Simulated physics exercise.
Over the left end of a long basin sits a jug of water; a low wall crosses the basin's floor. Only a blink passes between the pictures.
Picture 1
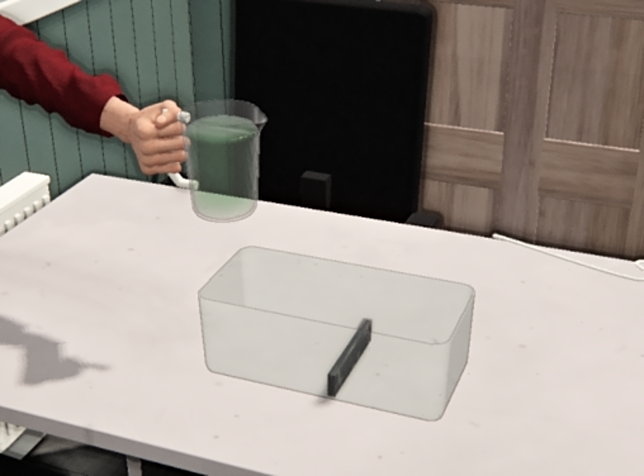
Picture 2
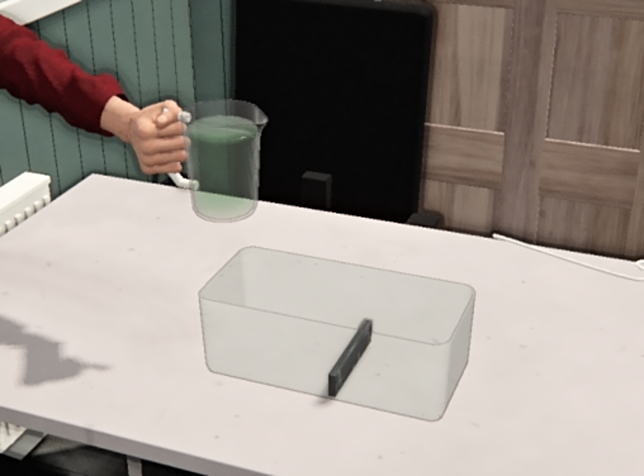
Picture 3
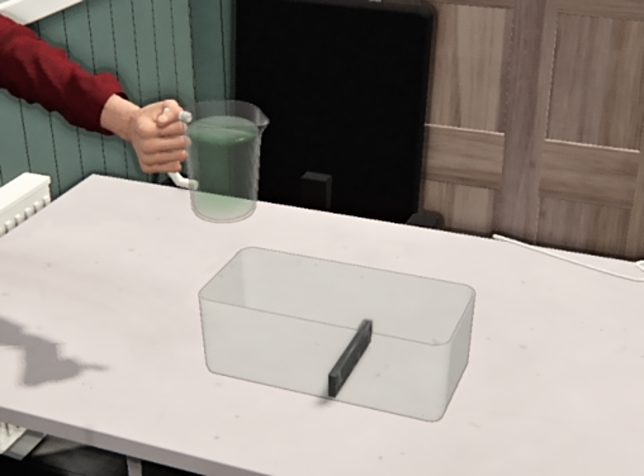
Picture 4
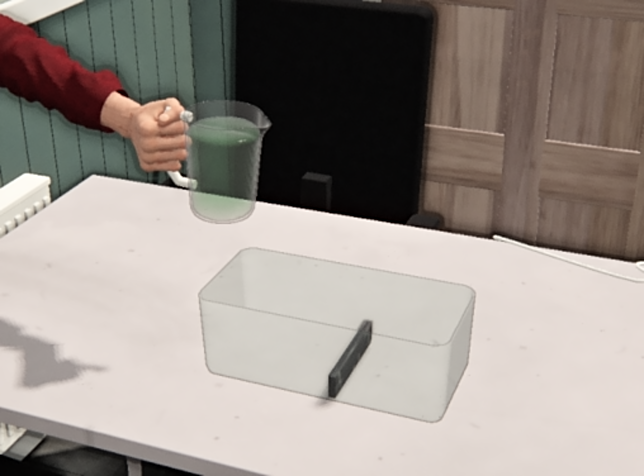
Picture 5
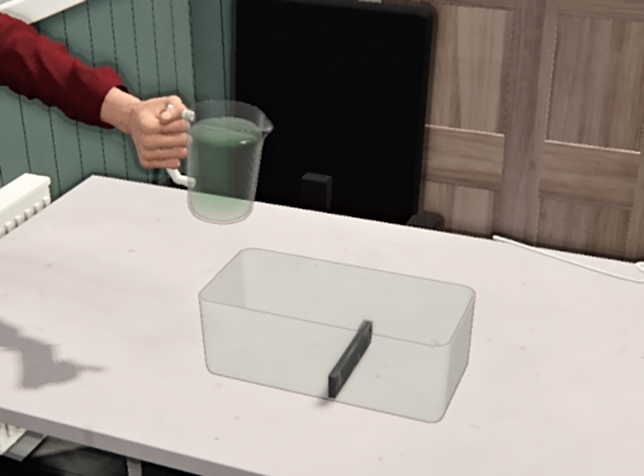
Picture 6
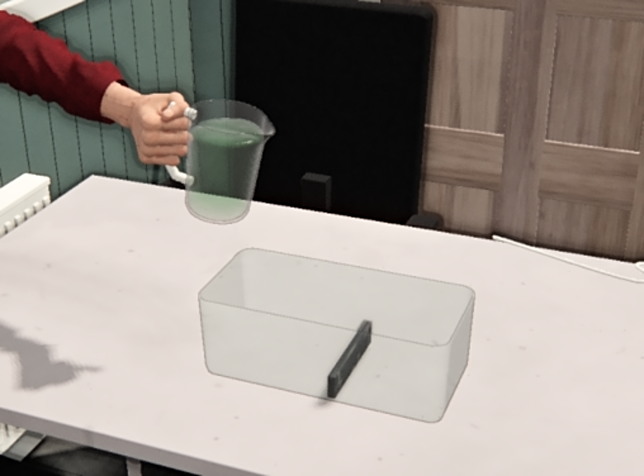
A hand in a red sleeve holding a clear jug of green liquid above a clear basin, slowly tilting it slightly right.
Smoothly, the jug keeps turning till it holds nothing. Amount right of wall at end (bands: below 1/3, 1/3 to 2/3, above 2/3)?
Below 1/3.
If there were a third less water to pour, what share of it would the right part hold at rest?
Estimate: Around 5 per cent.
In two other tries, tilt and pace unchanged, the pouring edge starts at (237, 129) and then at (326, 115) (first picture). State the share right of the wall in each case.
It works out to around 10 % and then around 90 %.
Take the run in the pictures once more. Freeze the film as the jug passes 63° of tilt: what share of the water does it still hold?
85 per cent, approximately.
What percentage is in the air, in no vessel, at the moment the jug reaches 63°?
Something like 10 per cent of it.
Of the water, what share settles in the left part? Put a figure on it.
I'd estimate around 80 per cent.
A moment on, the jug is tipped part way and 87 per cent is still to pour, 1 is left of the wall and 0 right of it.
Next, the jug is tipped on its side and 45 per cent is still to pour, 22 is left of the wall and 10 right of it.
Then the jug is tipped on its side and 10 per cent is still to pour, 62 is left of the wall and 18 right of it.
Later the jug is tipped on its side and 1 per cent is still to pour, 75 is left of the wall and 19 right of it.
Finally, 78 per cent lies left of the wall, 20 right of it and 2 outside.
